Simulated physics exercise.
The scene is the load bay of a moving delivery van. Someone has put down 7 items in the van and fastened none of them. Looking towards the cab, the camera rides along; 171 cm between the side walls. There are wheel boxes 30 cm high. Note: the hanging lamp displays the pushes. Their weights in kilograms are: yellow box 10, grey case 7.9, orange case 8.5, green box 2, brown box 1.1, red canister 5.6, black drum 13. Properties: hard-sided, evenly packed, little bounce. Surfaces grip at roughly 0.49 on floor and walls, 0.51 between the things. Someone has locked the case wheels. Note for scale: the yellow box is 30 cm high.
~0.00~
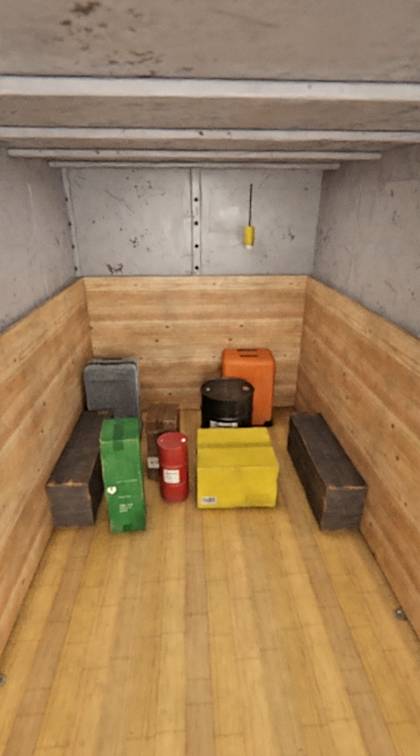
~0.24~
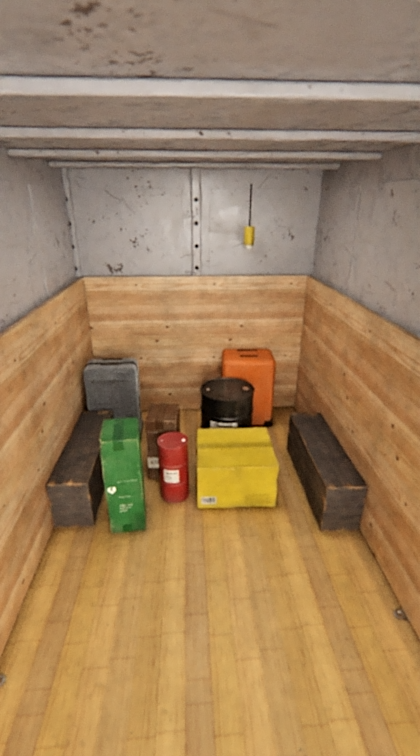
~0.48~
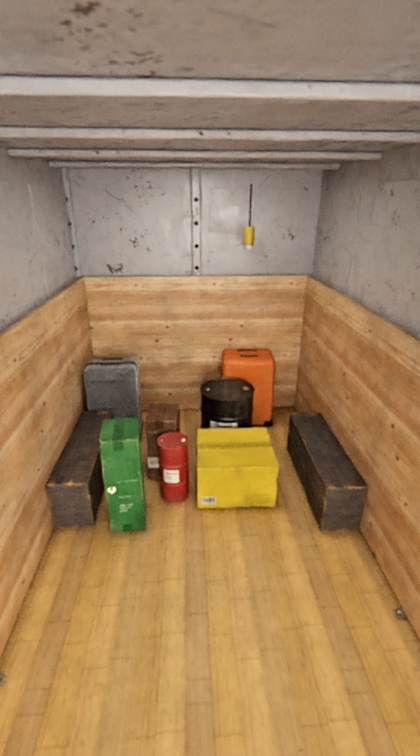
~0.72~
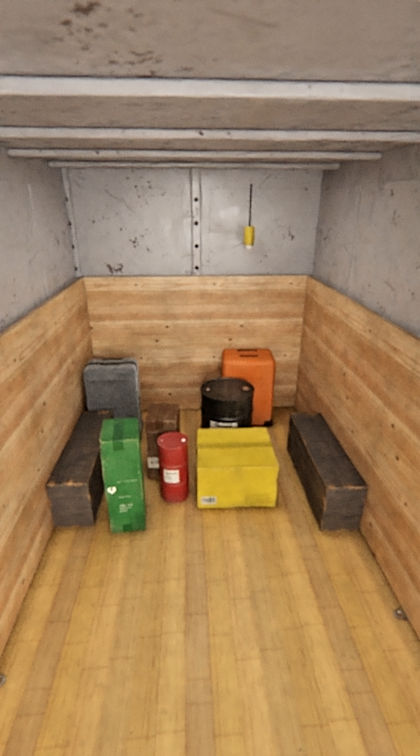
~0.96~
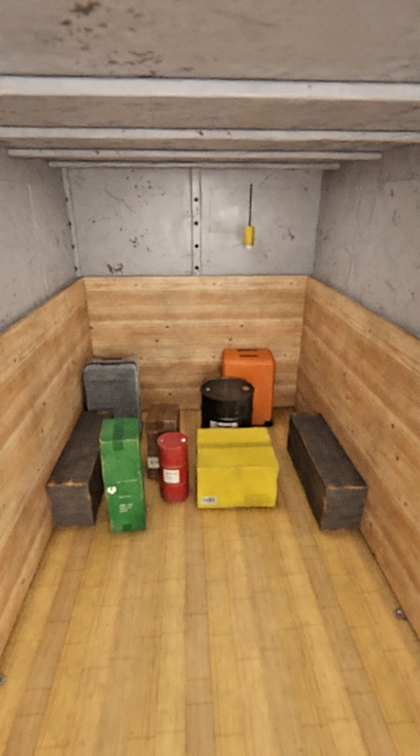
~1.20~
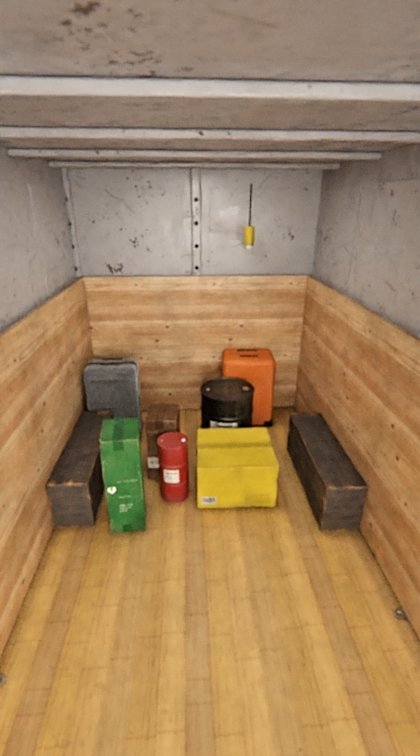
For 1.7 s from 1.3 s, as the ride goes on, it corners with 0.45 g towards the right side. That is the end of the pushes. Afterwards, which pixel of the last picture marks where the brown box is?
I would say at about (198, 440).
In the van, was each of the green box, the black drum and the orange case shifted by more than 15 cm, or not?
In short, the green box leaves its position, the black drum stays close to home, the orange case stays close to home.
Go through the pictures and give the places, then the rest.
The first frame shows steady run; brown box (164, 441); yellow box (234, 466).
The second frame shows force 0.32 g jolt; orange case (247, 387); green box (125, 476).
The third frame shows force 0.11 g jolt; red canister (174, 468); black drum (227, 416).
The fourth frame shows steady run; yellow box (234, 466); grey case (115, 400).
The fifth frame shows steady run; orange case (247, 387); green box (125, 476).
The sixth frame shows steady run; brown box (164, 441); red canister (174, 468).
Around 2.10 s, force 0.45 g right; green box at 33° to upright; red canister at 9° to upright.
Around 2.40 s, force 0.45 g right; brown box at 18° to upright near (175, 439); green box on its side; red canister at 19° to upright.
Around 2.60 s, force 0.45 g right; brown box at 38° to upright near (190, 440); green box on its side; red canister at 28° to upright.
Around 2.80 s, force 0.37 g right; brown box at 42° to upright near (198, 440); green box on its side; red canister at 36° to upright.
Finally (3.7 s), on their side or leaning hard in the van, green box, brown box and red canister; not toppled but over 15 cm from the start, yellow box; the other 3 still in place (within 15 cm). In the last view, brown box near (198, 440).
